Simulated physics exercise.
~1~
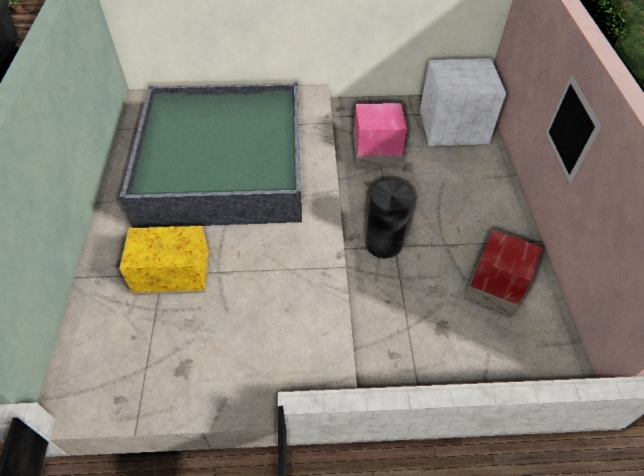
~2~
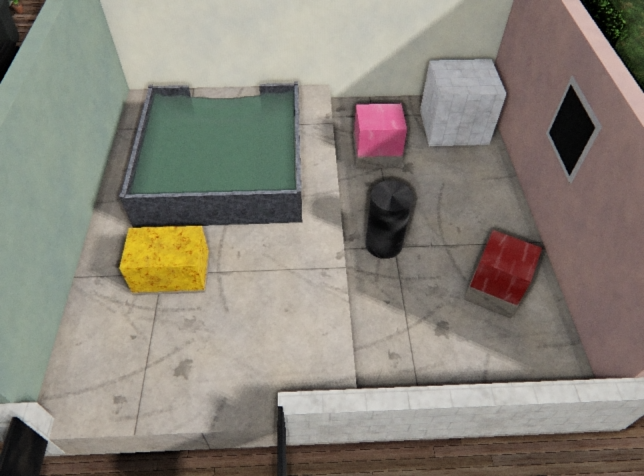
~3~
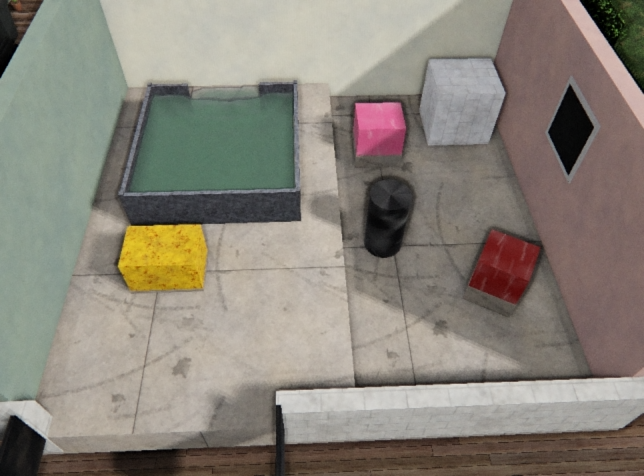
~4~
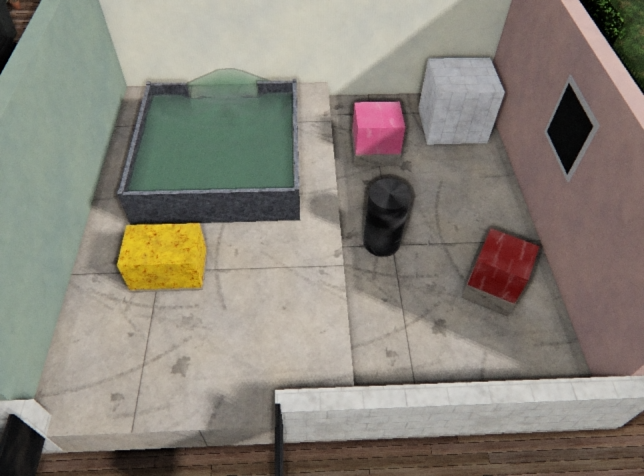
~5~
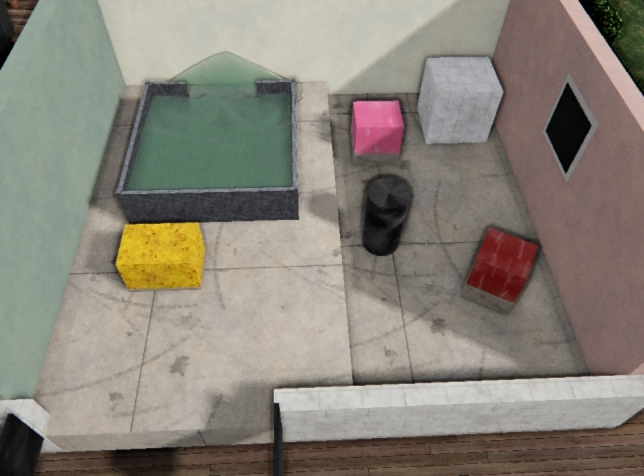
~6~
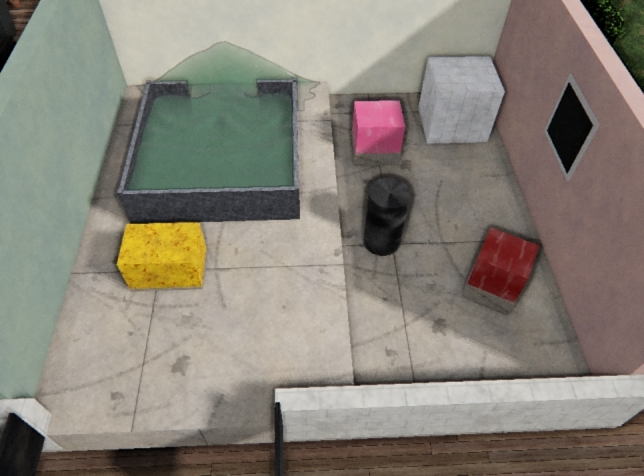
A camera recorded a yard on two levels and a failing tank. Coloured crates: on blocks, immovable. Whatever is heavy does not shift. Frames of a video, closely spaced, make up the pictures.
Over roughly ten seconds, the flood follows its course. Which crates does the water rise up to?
In the end the yellow crate meets the water; the pink crate never meets the water; the red crate never meets the water.
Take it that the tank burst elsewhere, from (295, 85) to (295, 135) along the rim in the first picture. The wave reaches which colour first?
The pink one.
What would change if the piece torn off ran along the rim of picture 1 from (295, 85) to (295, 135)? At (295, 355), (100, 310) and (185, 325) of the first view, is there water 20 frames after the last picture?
Those three places would be still unsoaked, still unsoaked and still unsoaked, in that order.
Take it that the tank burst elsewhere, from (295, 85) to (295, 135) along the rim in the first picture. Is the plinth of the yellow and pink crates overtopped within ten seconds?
The yellow one is untouched; the pink one is reached.
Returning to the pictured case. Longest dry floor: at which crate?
Last comes the red crate.
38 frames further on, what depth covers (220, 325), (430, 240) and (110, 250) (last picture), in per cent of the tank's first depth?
Estimate: 0, 6, 14 %.
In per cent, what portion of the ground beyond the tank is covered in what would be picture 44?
Some 75 in a hundred.
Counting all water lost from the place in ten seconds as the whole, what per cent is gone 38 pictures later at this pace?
Log: Around 45 %, estimated.
A moment on, water covers 15 % of the floor; the yellow crate not reached, the pink crate not reached, the red crate not reached.
Next, water covers 30 % of the floor; the yellow crate not reached, the pink crate water round its plinth, the red crate not reached.
Then, water covers 50 % of the floor; the yellow crate water round its plinth, the pink crate water round its plinth, the red crate water round its plinth.
Later, water covers 75 % of the floor; the yellow crate water round its plinth, the pink crate water round its plinth, the red crate water round its plinth.
In the end, water covers 80 % of the floor; the yellow crate was topped, the pink crate stayed above the water, the red crate stayed above the water.
